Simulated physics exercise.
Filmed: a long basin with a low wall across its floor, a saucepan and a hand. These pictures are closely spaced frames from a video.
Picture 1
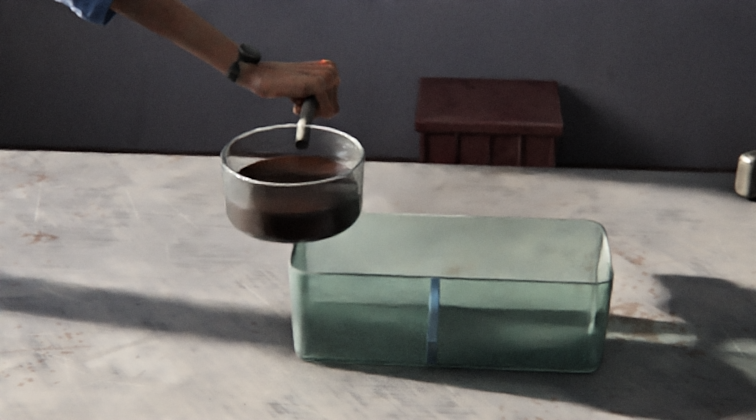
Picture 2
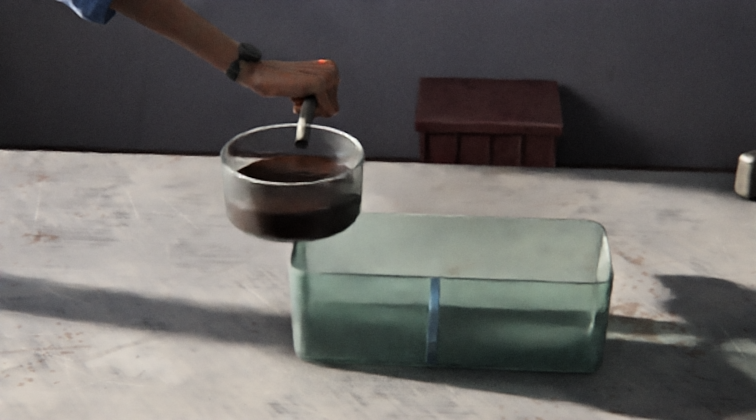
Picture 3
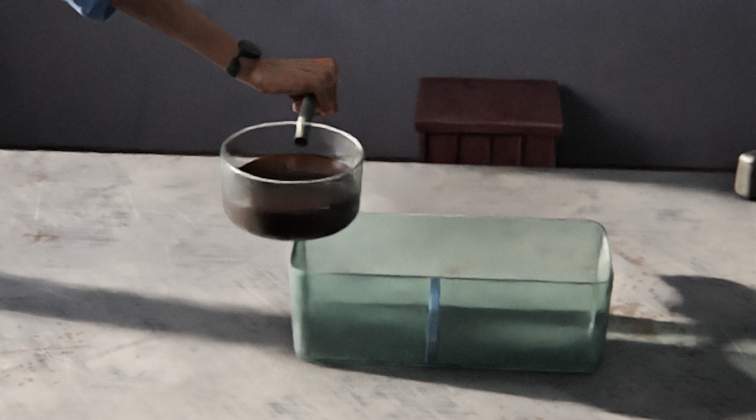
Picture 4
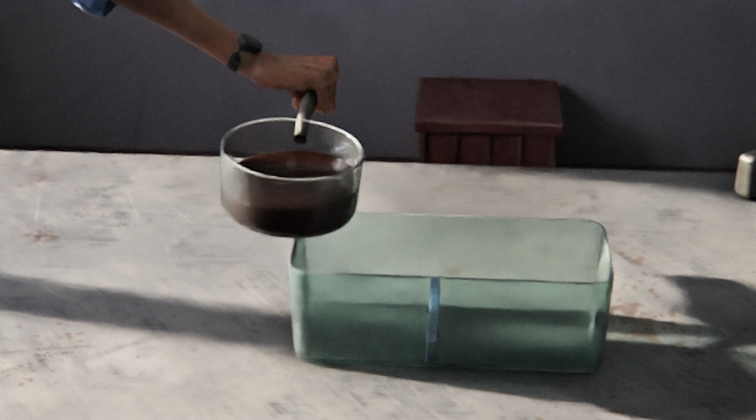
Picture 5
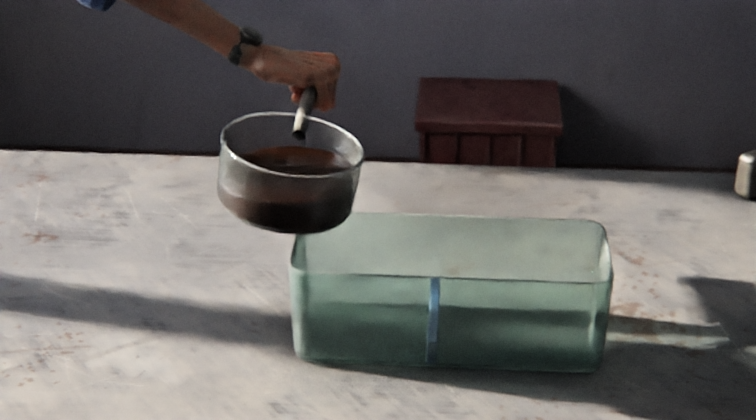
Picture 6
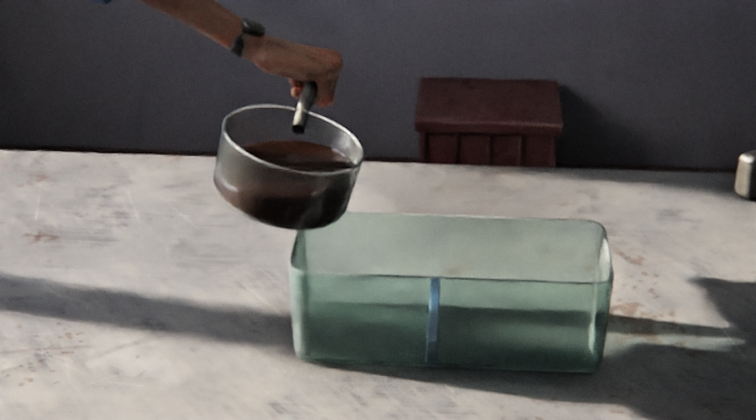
We see a hand holding a glass saucepan of dark liquid above the left end of a long, greenish, clear basin; the hand slowly tilts the pan to the right, its left side rising slightly while the basin stays still.
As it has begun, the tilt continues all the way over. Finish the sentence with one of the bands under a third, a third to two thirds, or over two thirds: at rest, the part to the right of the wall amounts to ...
At rest, the part to the right of the wall amounts to over two thirds.
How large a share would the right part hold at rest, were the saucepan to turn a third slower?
Close to 80 in a hundred.
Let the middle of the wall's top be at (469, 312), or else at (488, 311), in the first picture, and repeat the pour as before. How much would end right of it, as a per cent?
In order, some 25 and 10 in a hundred.
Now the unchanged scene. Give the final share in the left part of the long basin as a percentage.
That works out to roughly 20 percent.
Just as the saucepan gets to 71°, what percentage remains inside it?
I'd put it at some 65 in a hundred.
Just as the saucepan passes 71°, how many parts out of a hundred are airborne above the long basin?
It's close to 30 percent.
A moment on, the tilt is 71° and 67 per cent is still to pour, 2 is left of the wall and 0 right of it.
Next, the tilt is 103° and 12 per cent is still to pour, 9 is left of the wall and 59 right of it.
Then the tilt is 106° and 0 per cent is still to pour, 15 is left of the wall and 83 right of it.
Later the tilt is 106° and 0 per cent is still to pour, 16 is left of the wall and 83 right of it.
At rest 18 per cent lies left of the wall, 82 right of it and 1 outside.
